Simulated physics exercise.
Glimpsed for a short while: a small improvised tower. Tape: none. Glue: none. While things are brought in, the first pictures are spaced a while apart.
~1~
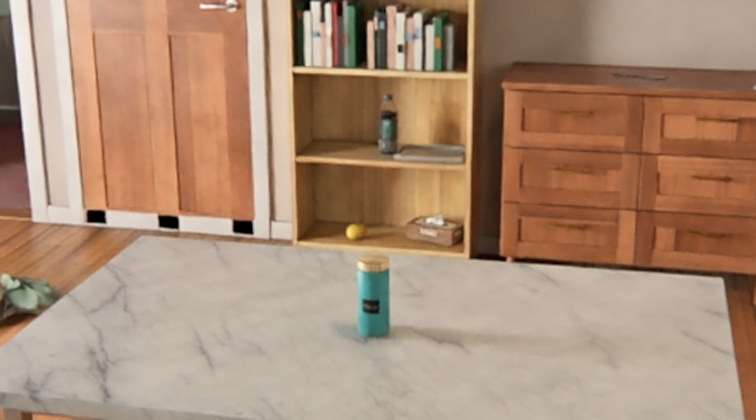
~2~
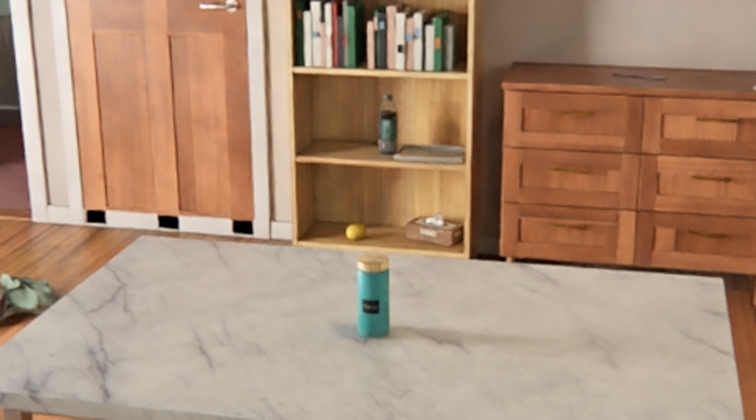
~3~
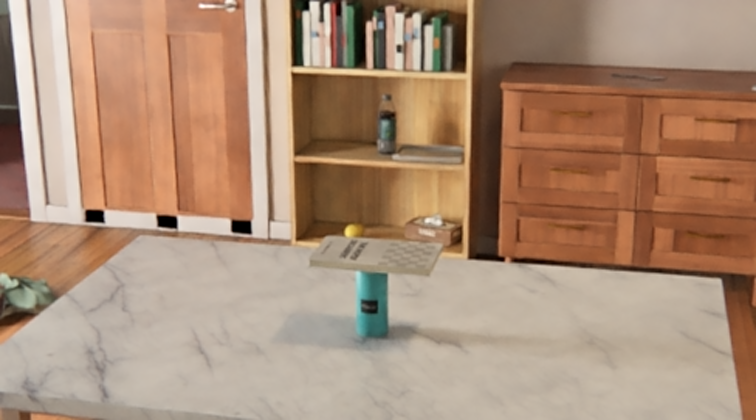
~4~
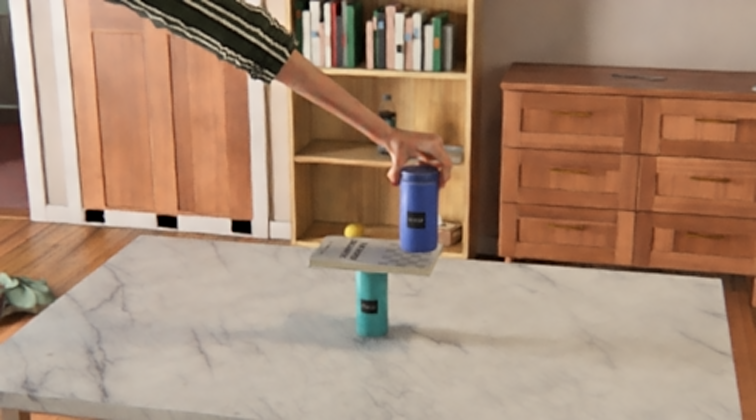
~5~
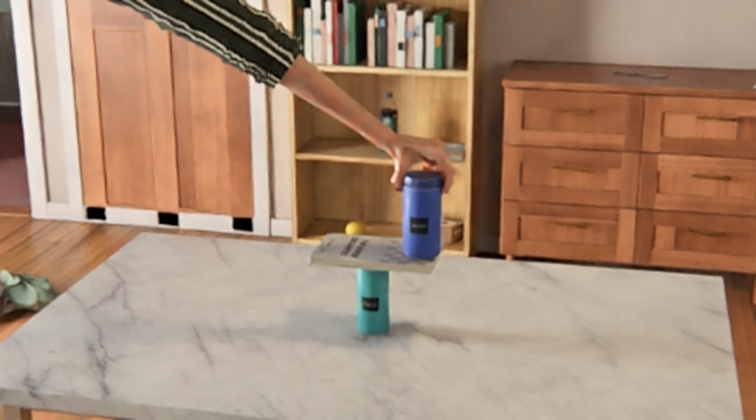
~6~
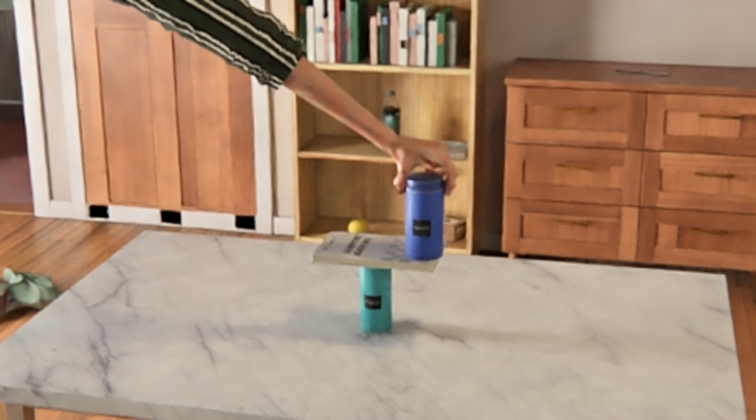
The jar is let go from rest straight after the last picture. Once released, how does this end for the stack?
I expect the stack to come down, at least in part.
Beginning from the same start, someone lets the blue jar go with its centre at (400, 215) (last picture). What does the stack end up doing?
The stack then collapses.
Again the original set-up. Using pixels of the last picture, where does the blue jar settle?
Near (486, 331).
Then, 0.40 s later than the last frame, blue jar now fallen; white book tilted by 66°.
Then, 0.50 s later than the last frame, white book now fallen.
Then, 0.70 s later than the last frame, things are still on the move.
When it is over, fallen, white book and blue jar; turquoise jar as before. End places, in pixels of the last picture, blue jar near (486, 331). The stack loses its balance.
